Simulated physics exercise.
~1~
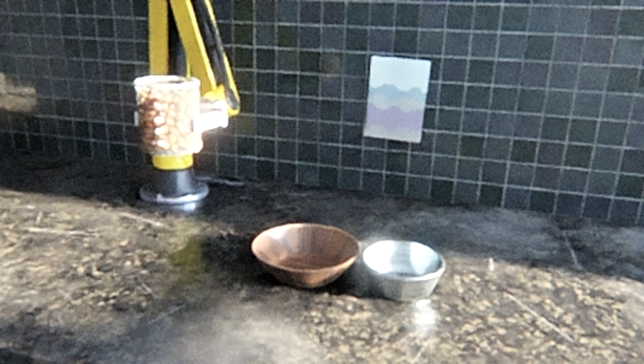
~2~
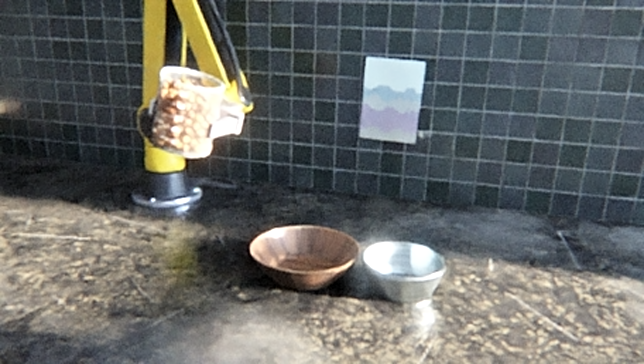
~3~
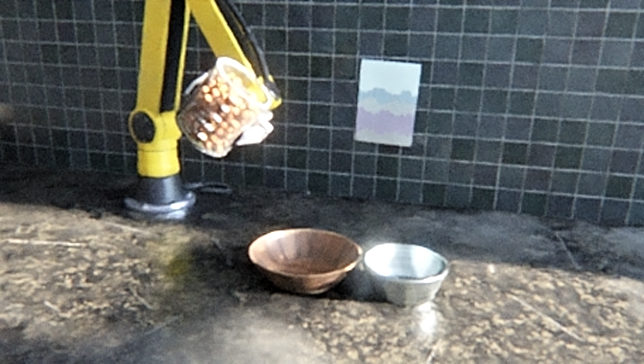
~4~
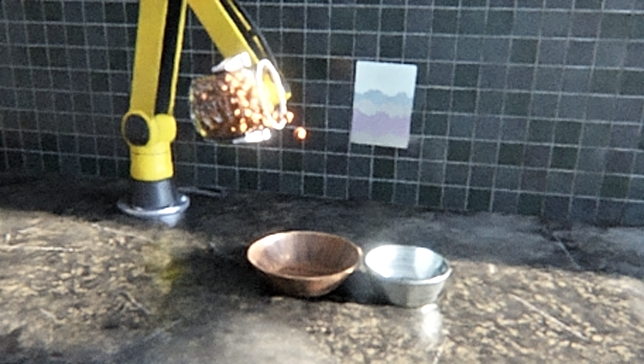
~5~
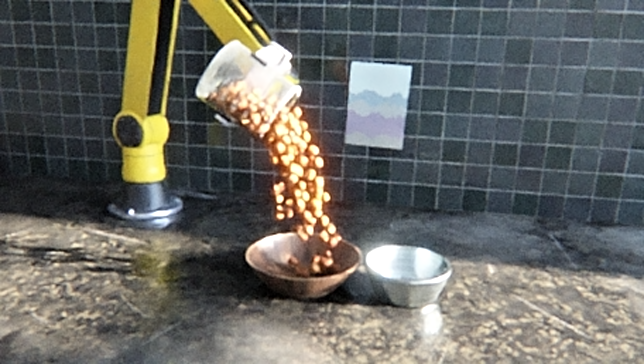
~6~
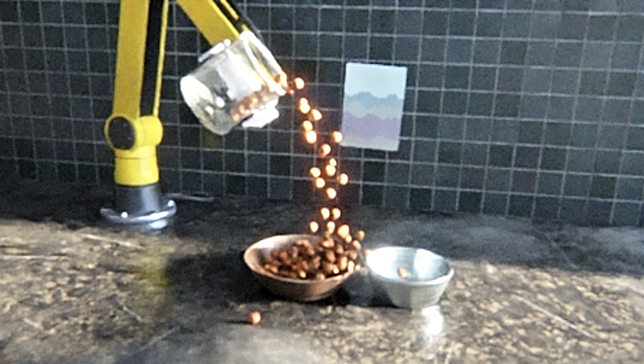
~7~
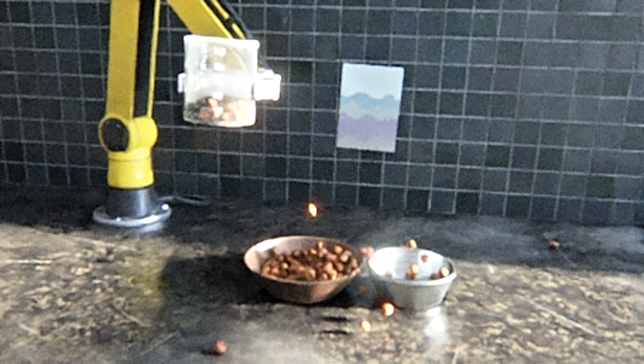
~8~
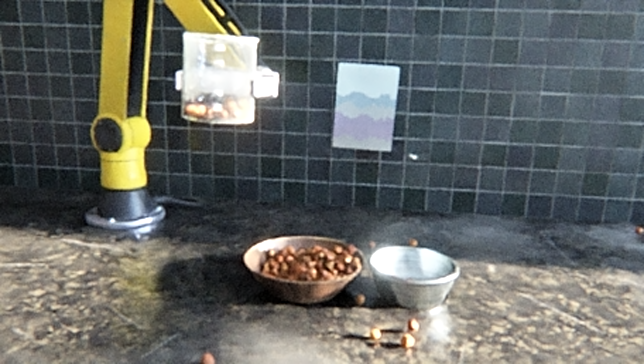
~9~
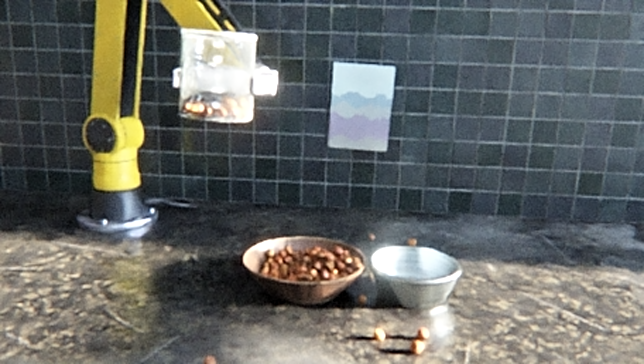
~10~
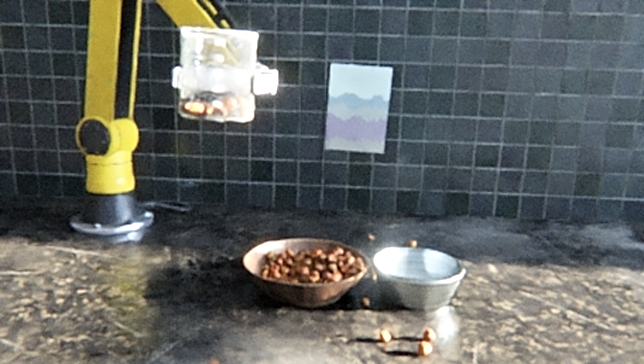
A yellow robot arm swung a clear tumbler of hazelnuts to the right and tipped it, pouring most into the brown bowl, then turned it upright with some still inside, while a few nuts lay scattered on the dark counter near the silvery bowl.
